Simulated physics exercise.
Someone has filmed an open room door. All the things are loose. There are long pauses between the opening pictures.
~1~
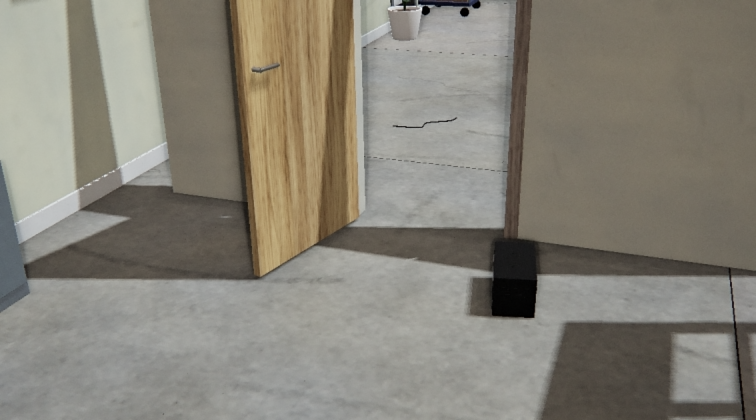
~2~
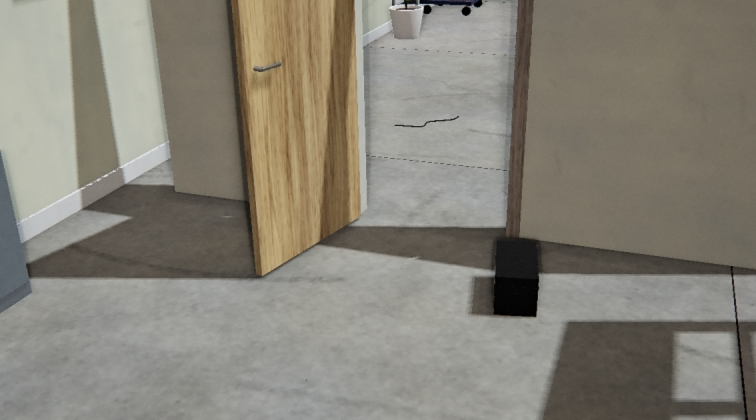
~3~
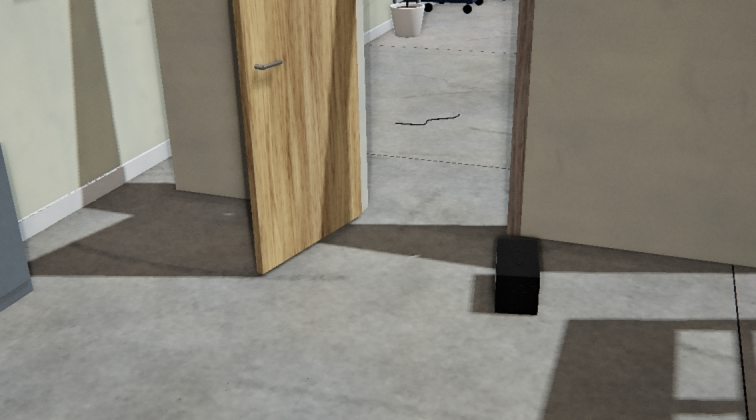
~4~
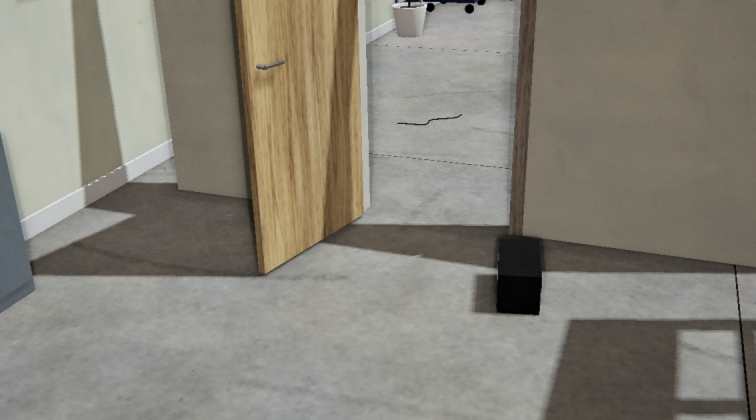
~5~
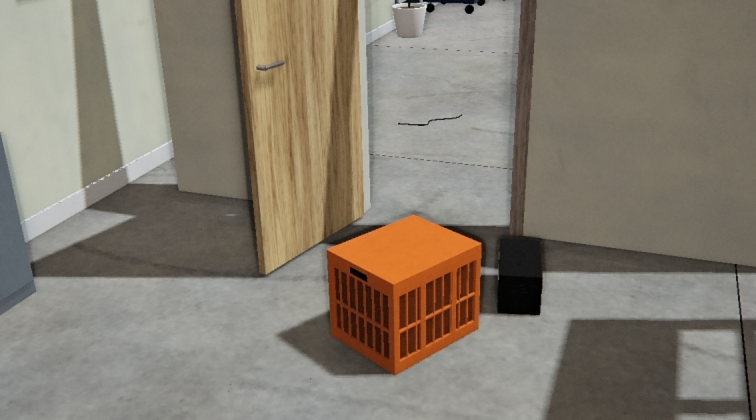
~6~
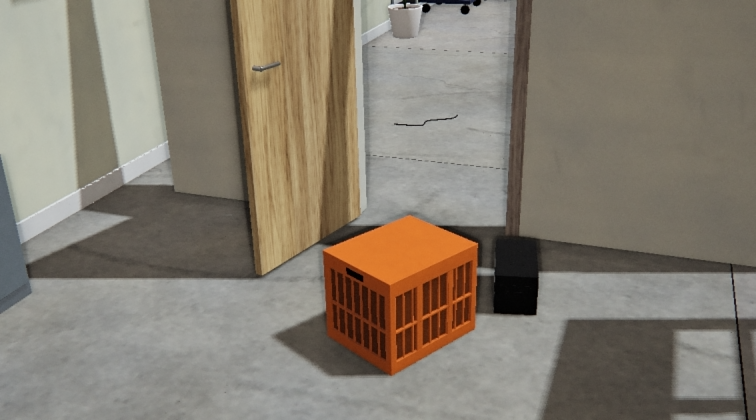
An orange slatted chest appears abruptly in the middle of the floor, between one view and the next, and then sits still, while the view itself shifts only very slightly. The setting is a grey-floored room, seen from above, facing an open doorway. A wooden door stands wide open and motionless on the left, and a black toolbox rests right of the opening.
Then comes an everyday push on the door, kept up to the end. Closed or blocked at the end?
Outcome: The door closes.
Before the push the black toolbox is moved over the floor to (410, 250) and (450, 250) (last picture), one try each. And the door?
First try: It shuts; second try: It jams.
Then, 0.80 s past the last view, open by 72°.
Then, 1.30 s past the last view, open by 31°.
Finally, open by 0°; both still in place. Final places as the last picture's camera would see them, orange chest near (401, 291).
